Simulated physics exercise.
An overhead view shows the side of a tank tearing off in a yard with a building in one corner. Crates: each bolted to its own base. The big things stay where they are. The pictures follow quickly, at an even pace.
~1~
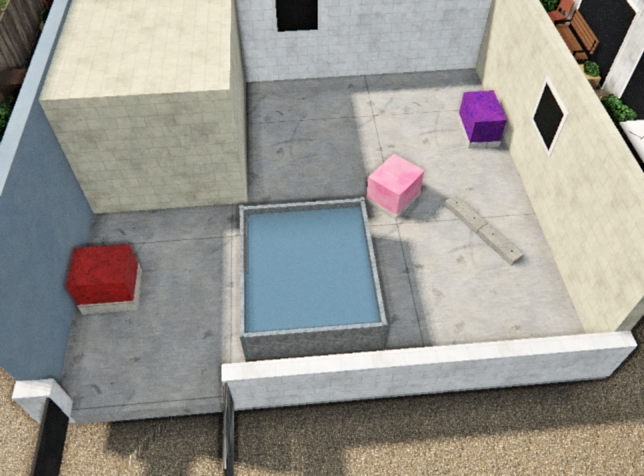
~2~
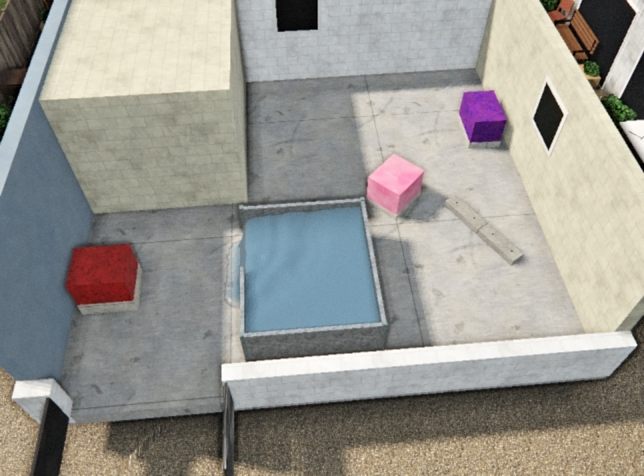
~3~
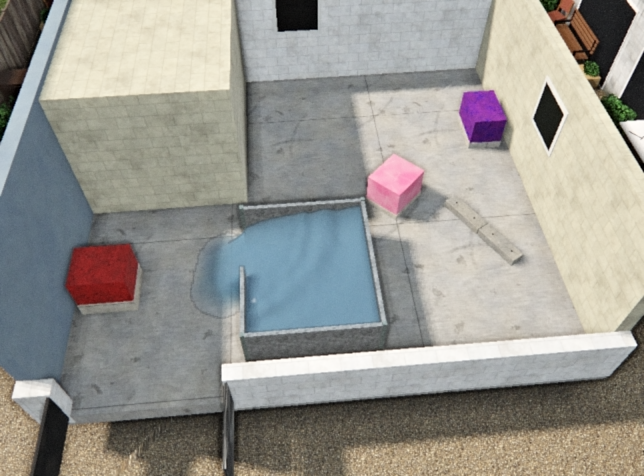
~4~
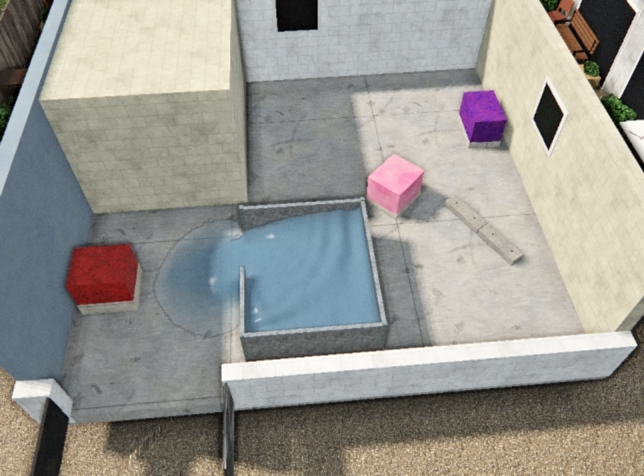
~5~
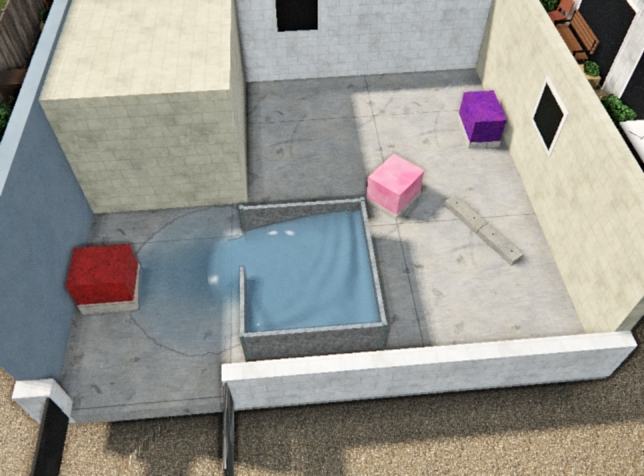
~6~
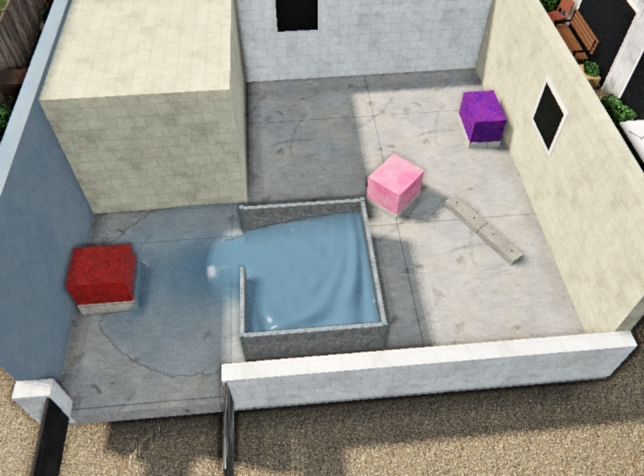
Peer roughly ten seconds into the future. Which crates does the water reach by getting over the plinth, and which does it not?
The red crate is reached, the purple crate is not reached, the pink crate is reached.
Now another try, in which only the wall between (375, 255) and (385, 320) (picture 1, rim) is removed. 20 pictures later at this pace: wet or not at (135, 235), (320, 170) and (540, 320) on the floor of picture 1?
Taken in turn, that's not reached, not reached, and finally reached.
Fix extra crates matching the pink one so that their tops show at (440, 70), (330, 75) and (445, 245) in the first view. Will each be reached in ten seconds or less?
Order as asked: Unflooded / unflooded / flooded.
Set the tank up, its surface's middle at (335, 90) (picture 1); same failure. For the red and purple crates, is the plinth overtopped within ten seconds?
The red crate is untouched and the purple crate is flooded.
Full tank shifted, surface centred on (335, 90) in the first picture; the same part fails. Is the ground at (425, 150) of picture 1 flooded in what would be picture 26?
At that spot: Bone-dry.
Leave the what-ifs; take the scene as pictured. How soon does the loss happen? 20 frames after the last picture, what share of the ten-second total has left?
About 30 per cent.
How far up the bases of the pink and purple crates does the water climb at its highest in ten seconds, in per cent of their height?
Peak levels: Approx. 210 % then 30 %.
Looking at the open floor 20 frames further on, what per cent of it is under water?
That should be about 25 %.
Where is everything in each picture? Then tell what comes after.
The first frame shows the tank at (308, 265) is whole and still.
In the second frame, the front is at (237, 303), out from the gap at (247, 259).
In the third frame, the front is at (200, 303), out from the gap at (248, 261).
In the fourth frame, water pours out at (248, 263) and has run to (158, 288).
In the fifth frame, water pours out at (248, 263) and has run to a hidden place.
In the sixth frame, water pours out at (248, 262) and has run to a hidden place.
A moment on, water covers 20 % of the floor; the red crate water round its plinth, the purple crate not reached, the pink crate not reached.
Next, water covers 20 % of the floor; the red crate water round its plinth, the purple crate not reached, the pink crate not reached.
Then, water covers 25 % of the floor; the red crate water round its plinth, the purple crate not reached, the pink crate not reached.
Later, water covers 50 % of the floor; the red crate water round its plinth, the purple crate water round its plinth, the pink crate water round its plinth.
In the end, water covers 75 % of the floor; the red crate was topped, the purple crate stayed above the water, the pink crate was topped.
